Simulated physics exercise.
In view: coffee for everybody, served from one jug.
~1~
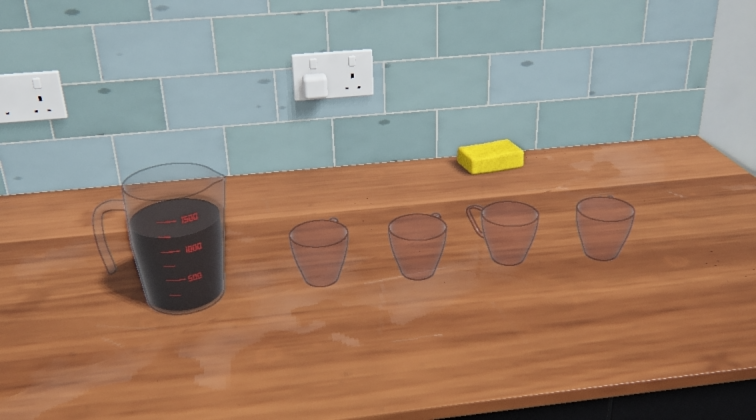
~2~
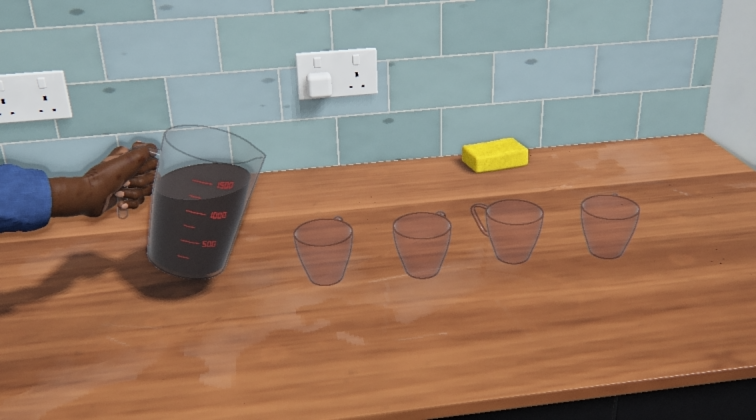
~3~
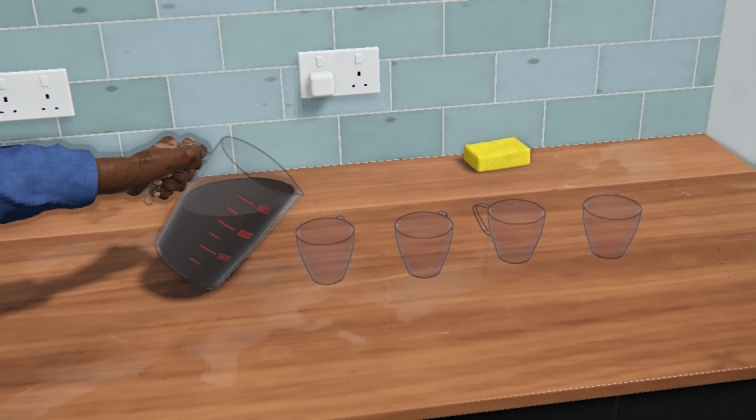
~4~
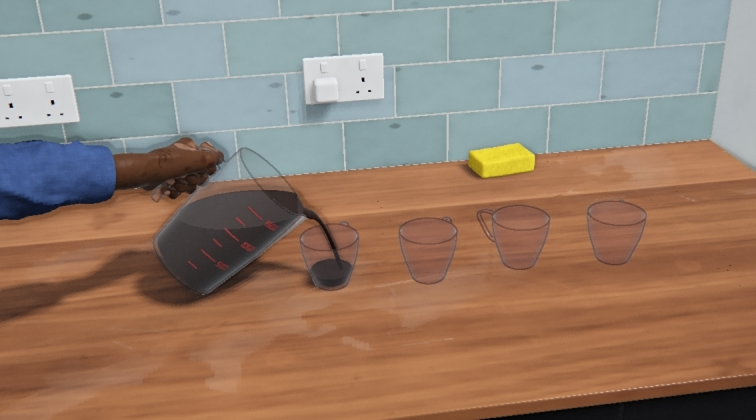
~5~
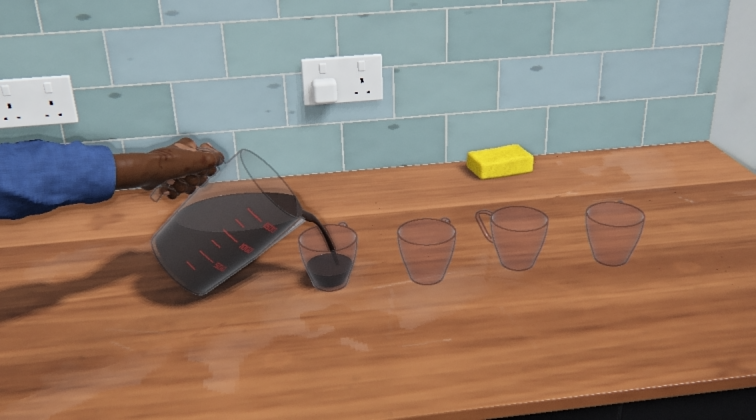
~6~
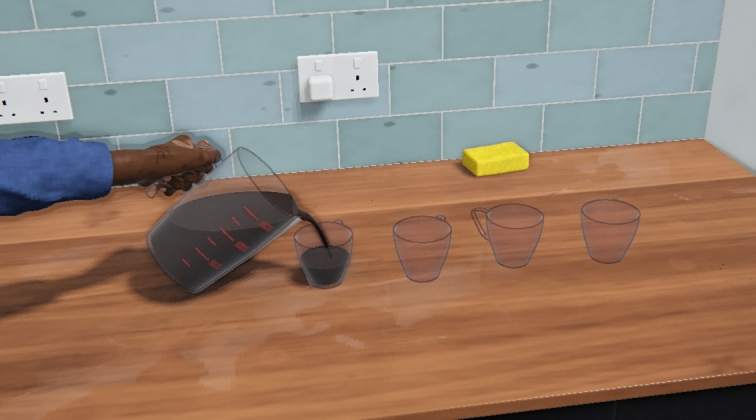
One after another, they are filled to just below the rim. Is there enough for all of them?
I reckon it manages all of them, to be honest.
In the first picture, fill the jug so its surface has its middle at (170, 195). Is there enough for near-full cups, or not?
With that start level the supply stretches far enough.
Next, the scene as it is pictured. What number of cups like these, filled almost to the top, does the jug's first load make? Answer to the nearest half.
Roughly 5.5.
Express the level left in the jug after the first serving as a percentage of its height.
I'd guess near 55 in a hundred.
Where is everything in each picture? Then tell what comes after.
In the first picture, at the start; jug (178, 237) about two thirds full; four cups, the last at (603, 229).
In the second picture, a hand has the jug; jug about two thirds full, surface at (203, 182); the first is empty.
In the third picture, the jug is tipped; jug (225, 213) tipped 40° with all of its load; four cups, the last at (610, 227).
In the fourth picture, the stream is running; jug (229, 222) tipped 50° with nearly all of its load; the first is about a quarter full.
In the fifth picture, the stream is running; jug (227, 223) tipped 50° with nearly all of its load; four cups, the last at (613, 234).
In the sixth picture, the stream is running; jug (223, 221) tipped 50° with nearly all of its load; the first is about half full.
Shortly, the first is about two thirds full.
Then, the first is done and the jug has about three quarters of its load.
At the finish, all four are full and about a quarter of the coffee is over.
